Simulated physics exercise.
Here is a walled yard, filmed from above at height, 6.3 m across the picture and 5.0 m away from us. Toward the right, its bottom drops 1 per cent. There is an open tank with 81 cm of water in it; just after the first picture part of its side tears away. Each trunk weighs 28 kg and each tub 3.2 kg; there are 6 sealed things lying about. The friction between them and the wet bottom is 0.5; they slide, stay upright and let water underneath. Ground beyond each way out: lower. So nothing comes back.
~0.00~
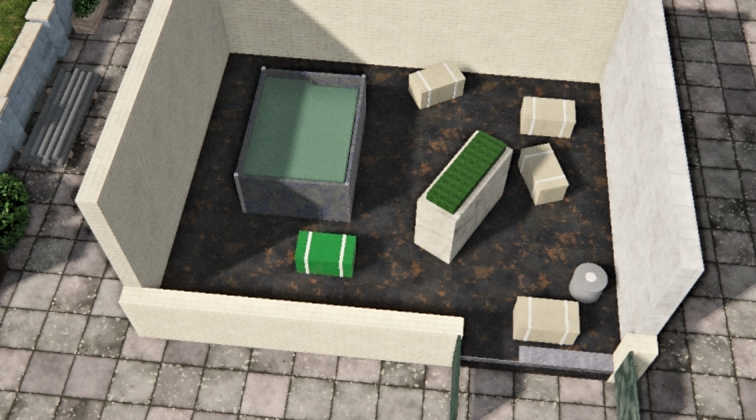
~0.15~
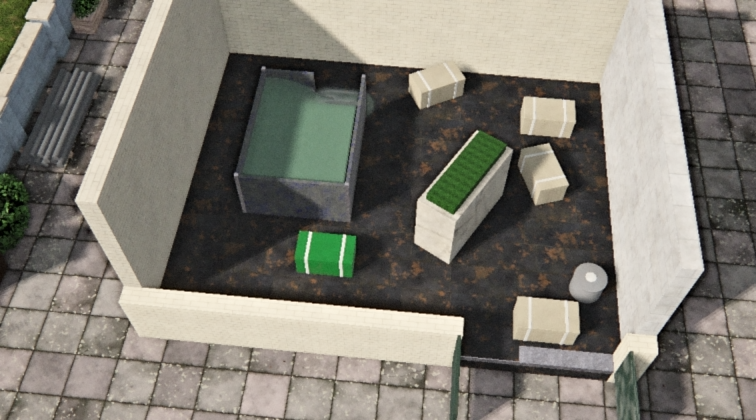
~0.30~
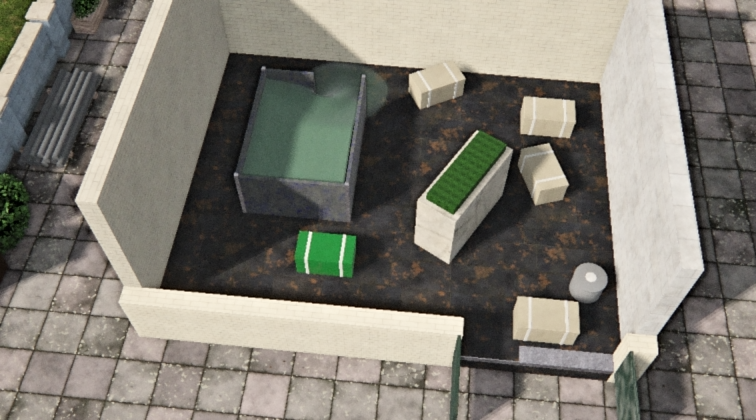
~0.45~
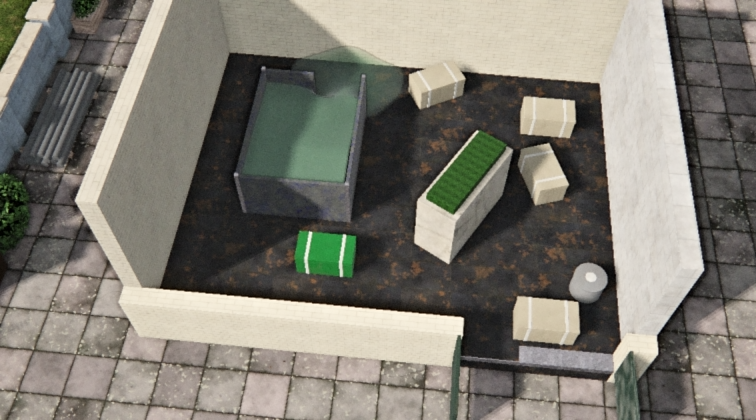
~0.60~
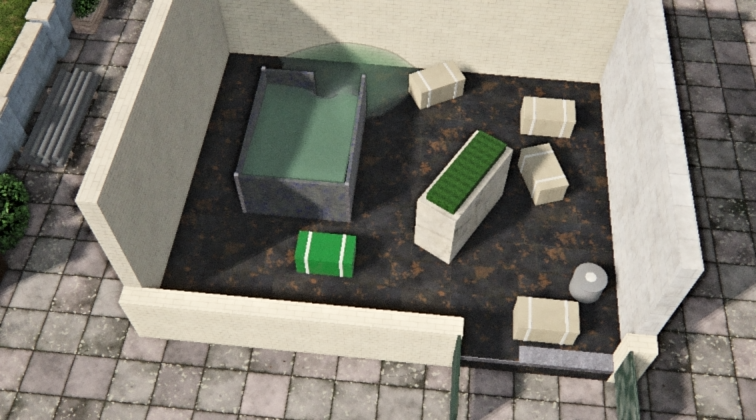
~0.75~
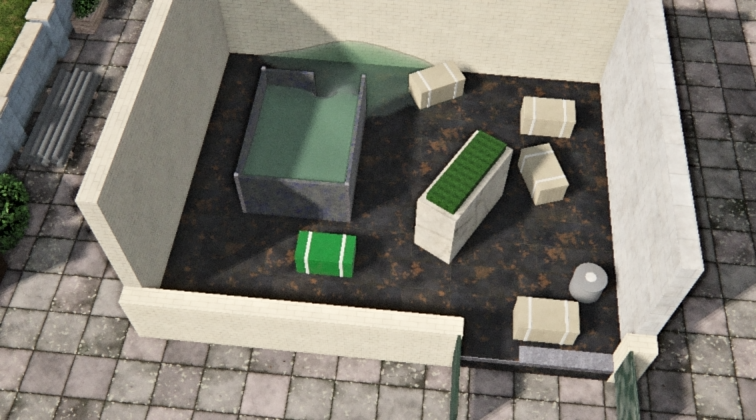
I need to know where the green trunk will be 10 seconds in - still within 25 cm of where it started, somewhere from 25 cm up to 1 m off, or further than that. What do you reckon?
I would say it is still within 25 cm.
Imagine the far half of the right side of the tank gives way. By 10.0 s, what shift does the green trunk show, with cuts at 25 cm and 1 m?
Then the green trunk holds its place.
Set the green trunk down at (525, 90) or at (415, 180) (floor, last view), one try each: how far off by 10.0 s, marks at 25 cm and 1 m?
Order of tries: It is flushed away; it keeps its spot.
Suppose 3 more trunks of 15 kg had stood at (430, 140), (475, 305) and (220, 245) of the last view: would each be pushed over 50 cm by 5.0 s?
From first to last: Does not reach it, does not reach it, surpasses it.
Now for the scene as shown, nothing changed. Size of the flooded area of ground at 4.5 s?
Around 24 m2 of it.
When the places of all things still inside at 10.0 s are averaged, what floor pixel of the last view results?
They're centred close to (435, 193).
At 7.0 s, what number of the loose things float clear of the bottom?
Then: 1.
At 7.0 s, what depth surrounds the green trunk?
Near 5 cm deep.
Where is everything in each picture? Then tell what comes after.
The first frame shows the green trunk at (325, 247) rests on the ground; water covers 2.9 m2; 0 of 6 have shifted.
The second frame shows the green trunk at (325, 247) rests on the ground; water covers 3.4 m2; 0 of 6 have shifted.
The third frame shows the green trunk at (325, 247) rests on the ground; 4.3 m2 under water; 0 of 6 have shifted.
The fourth frame shows the green trunk at (325, 247), on the bottom; 4.8 m2 under water; 0 of 6 have shifted.
The fifth frame shows the green trunk at (325, 247) rests on the ground; 5.0 m2 under water; 0 of 6 have shifted.
The sixth frame shows the green trunk at (325, 247) rests on the ground; 5.3 m2 under water; 0 of 6 have shifted.
After 2.0 s the green trunk is near (325, 247), 0.0 m from its start, aground; 0 of 6 are out; 0 afloat.
After 4.5 s the green trunk is near (325, 247), 0.0 m from its start, aground; 0 of 6 are out; 1 afloat.
After 7.0 s the green trunk is near (325, 247), 0.0 m from its start, aground; 2 of 6 are out; 1 afloat.
After 10.0 s the green trunk is near (325, 247), 0.0 m from its start, aground; 3 of 6 are out; 0 afloat.
